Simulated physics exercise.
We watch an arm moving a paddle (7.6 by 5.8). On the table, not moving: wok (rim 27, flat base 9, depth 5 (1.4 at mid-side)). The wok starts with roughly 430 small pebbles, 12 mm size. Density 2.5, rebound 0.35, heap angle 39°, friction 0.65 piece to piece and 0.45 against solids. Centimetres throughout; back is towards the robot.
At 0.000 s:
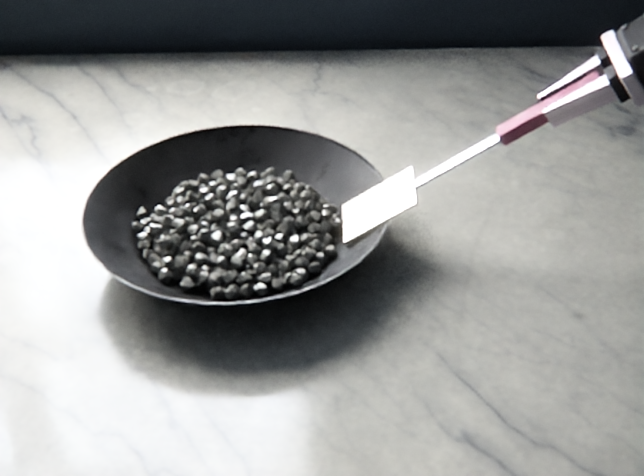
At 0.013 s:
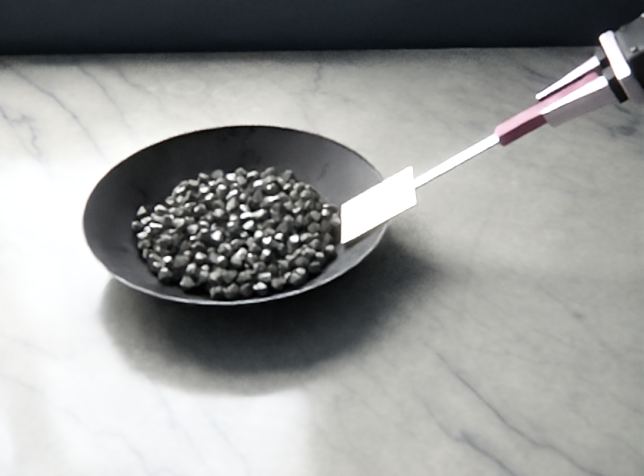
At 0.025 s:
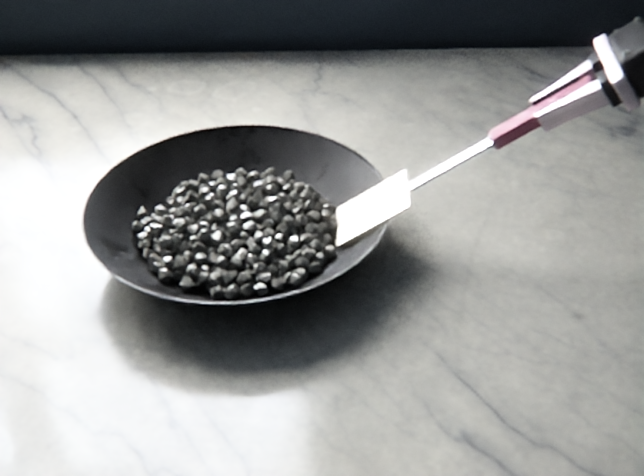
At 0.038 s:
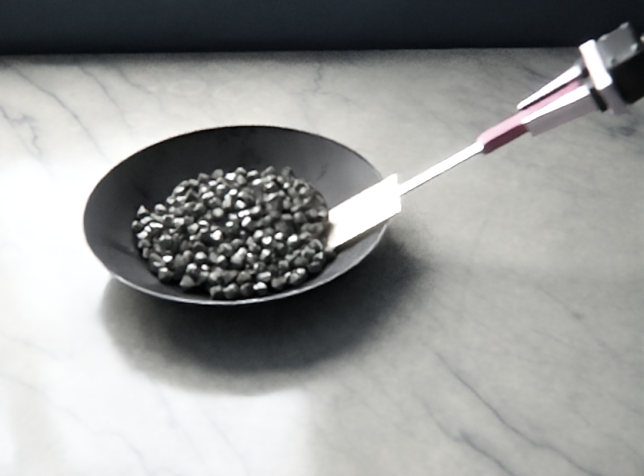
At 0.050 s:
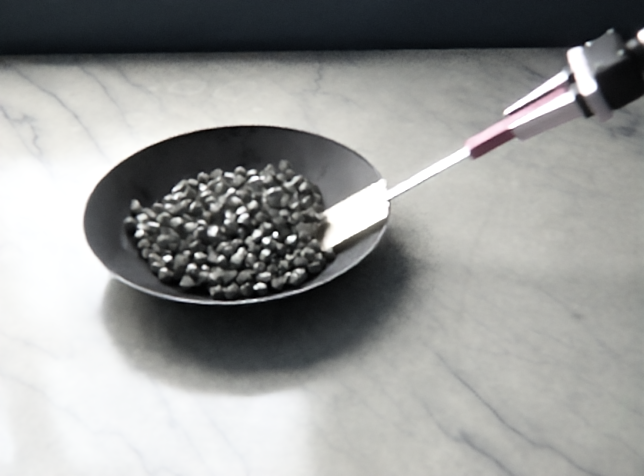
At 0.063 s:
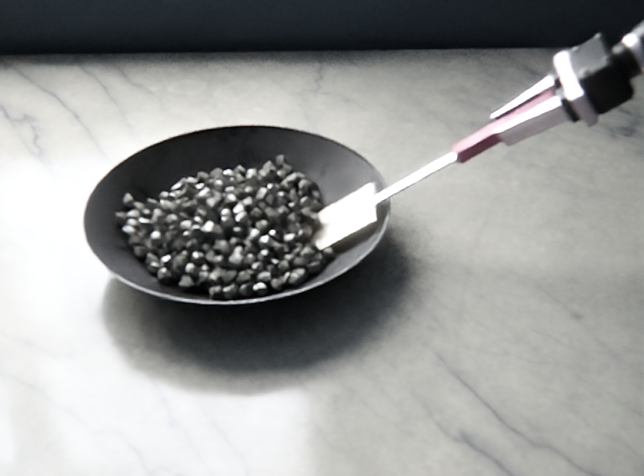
On a marble tabletop, a robotic arm easing a white paddle leftward into a dark wok, nudging small dark pebbles left.
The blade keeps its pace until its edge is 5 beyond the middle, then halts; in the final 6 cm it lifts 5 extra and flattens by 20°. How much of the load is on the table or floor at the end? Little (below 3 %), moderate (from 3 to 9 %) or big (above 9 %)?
Share on the table or floor: Moderate (from 3 to 9 %).
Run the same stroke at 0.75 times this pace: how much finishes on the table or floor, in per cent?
Some 0 per cent.
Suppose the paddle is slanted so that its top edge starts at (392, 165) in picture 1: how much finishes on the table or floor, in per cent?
About 5 per cent.
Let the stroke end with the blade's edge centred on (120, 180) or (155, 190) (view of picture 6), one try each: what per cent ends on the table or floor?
Some 25 and 20 per cent.
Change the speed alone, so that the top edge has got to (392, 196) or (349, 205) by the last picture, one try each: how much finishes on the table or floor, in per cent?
Some 0 and 15 per cent.
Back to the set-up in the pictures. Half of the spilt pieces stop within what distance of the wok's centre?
Some 22 cm.
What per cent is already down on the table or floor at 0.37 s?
Some 4 per cent.
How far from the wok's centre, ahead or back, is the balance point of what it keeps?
About 4.0 cm ahead.
After 0.11 s, sloping 34°, highest piece 5 above the table; 431 in the wok.
After 0.15 s, sloping 26°, highest piece 6 above the table; 431 in the wok.
After 0.37 s, sloping 14°, highest piece 7 above the table; 411 in the wok, 13 on the table or floor, 7 on the blade or in flight.
After 1.42 s, sloping 14°, highest piece 6 above the table; 408 in the wok, 23 on the table or floor.
In the end, 408 in the wok, 23 on the table or floor. That is 5 % on the table or floor.
